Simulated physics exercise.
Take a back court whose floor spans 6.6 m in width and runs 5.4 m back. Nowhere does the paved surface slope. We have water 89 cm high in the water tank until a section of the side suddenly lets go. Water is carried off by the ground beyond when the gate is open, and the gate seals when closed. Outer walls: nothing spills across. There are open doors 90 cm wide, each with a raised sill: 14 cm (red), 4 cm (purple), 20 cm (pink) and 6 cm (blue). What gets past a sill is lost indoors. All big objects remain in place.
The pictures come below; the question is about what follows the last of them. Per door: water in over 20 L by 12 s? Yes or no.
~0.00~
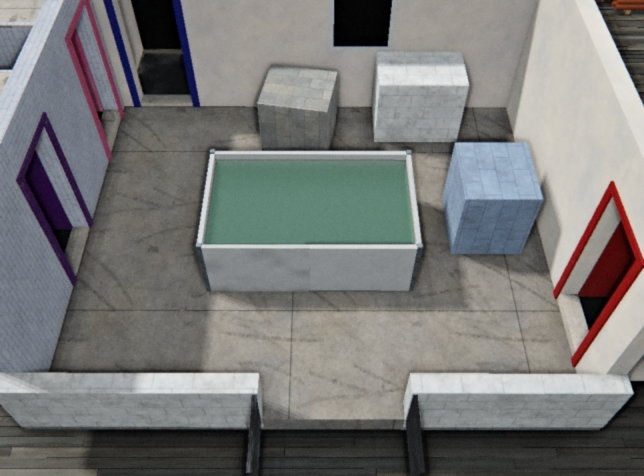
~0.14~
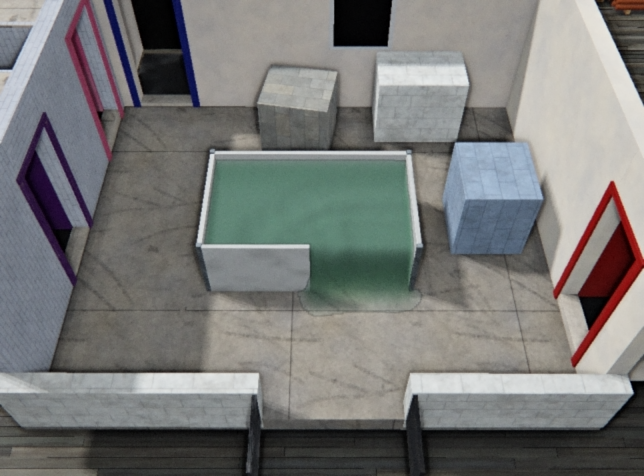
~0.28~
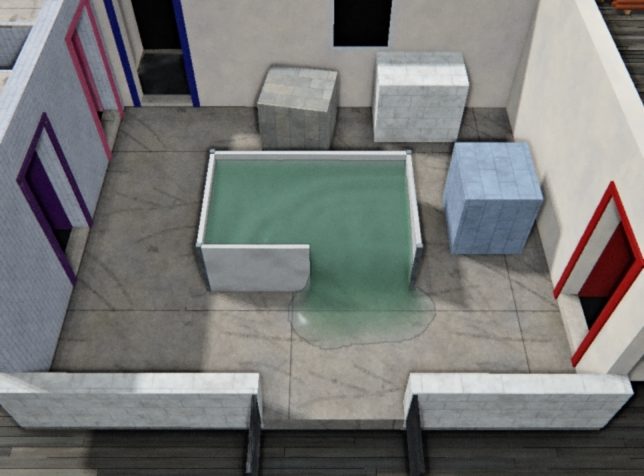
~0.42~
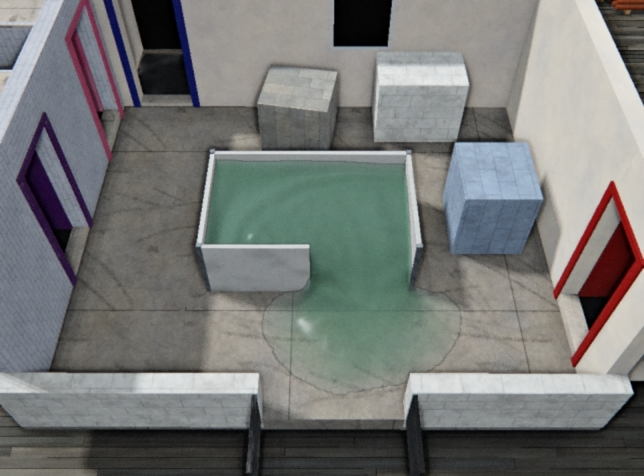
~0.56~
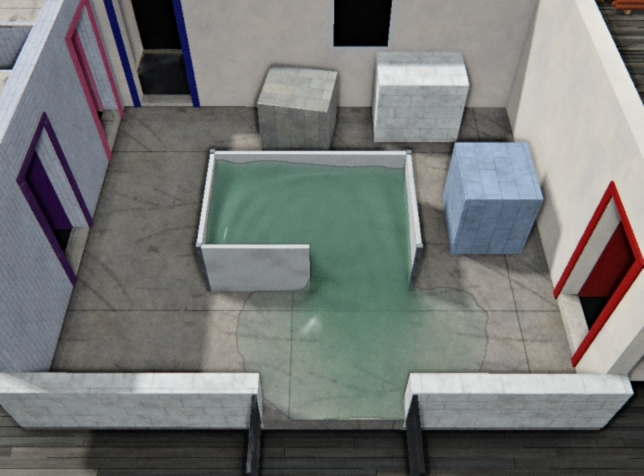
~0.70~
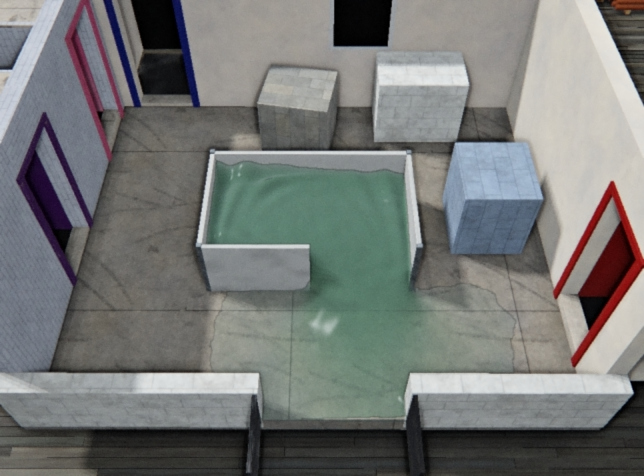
Red door yes, purple door no, pink door no, blue door no.
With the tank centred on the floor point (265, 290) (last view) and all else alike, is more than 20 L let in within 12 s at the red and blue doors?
Well, red ends up inside the mark and blue ends up inside the mark.
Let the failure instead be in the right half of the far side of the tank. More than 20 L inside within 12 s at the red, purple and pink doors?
Compared with the limit, red is lower, purple is higher and pink is higher.
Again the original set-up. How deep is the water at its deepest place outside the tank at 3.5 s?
Max depth: About 28 centimetres.
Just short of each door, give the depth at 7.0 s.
Measured in centimetres, the red door gives 12, the purple door 2, the pink door 0 and the blue door 0.
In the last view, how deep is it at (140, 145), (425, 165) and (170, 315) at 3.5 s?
First 0 cm, then 0 cm, then 1 cm.
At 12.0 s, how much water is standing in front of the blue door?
It comes to near 3.5 cm.
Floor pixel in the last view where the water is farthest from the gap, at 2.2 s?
Around pixel (42, 399).
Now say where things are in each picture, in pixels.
The first picture shows the water tank at (310, 201) is whole and still, 89 cm deep.
In the second picture, the front is at (416, 292), 0.8 m from the gap at (360, 275); 0.4 m2 of floor is under water; 89 cm left at the back of the water tank.
In the third picture, the front is at (315, 339), 1.0 m from the gap at (360, 276); 1.2 m2 of floor is under water; 87 cm left at the back of the water tank.
In the fourth picture, water pours out at (360, 278) and has run 1.5 m, to a hidden place; typically 11 cm deep outside, 80 cm at the water tank's back.
In the fifth picture, the front is at a hidden place, 2.0 m from the gap at (360, 278); 4.7 m2 of floor is under water; 75 cm left at the back of the water tank.
In the sixth picture, the front is at a hidden place, 2.3 m from the gap at (360, 277); 5.6 m2 of floor is under water; 76 cm left at the back of the water tank.
After 1.4 s water covers 25 % of the floor and is deepest (50 cm) near (413, 400); red door 6 cm at the sill, 0 L in, purple door not reached, pink door not reached, blue door not reached.
After 2.2 s water covers 30 % of the floor and is deepest (50 cm) near (575, 400); red door 26 cm at the sill, 15 L in, purple door not reached, pink door not reached, blue door not reached.
After 3.5 s water covers 45 % of the floor and is deepest (28 cm) near (561, 400); red door 21 cm at the sill, 71 L in, purple door 2 cm at the sill, 0 L in, pink door not reached, blue door not reached.
After 7.0 s water covers 60 % of the floor and is deepest (18 cm) near (463, 128); red door 12 cm at the sill, 92 L in, purple door 2 cm at the sill, 0 L in, pink door not reached, blue door not reached.
After 12.0 s water covers 90 % of the floor and is deepest (10 cm) near (533, 237); red door 7 cm at the sill, 92 L in, purple door 1 cm at the sill, 0 L in, pink door 3 cm at the sill, 0 L in, blue door 3 cm at the sill, 0 L in.
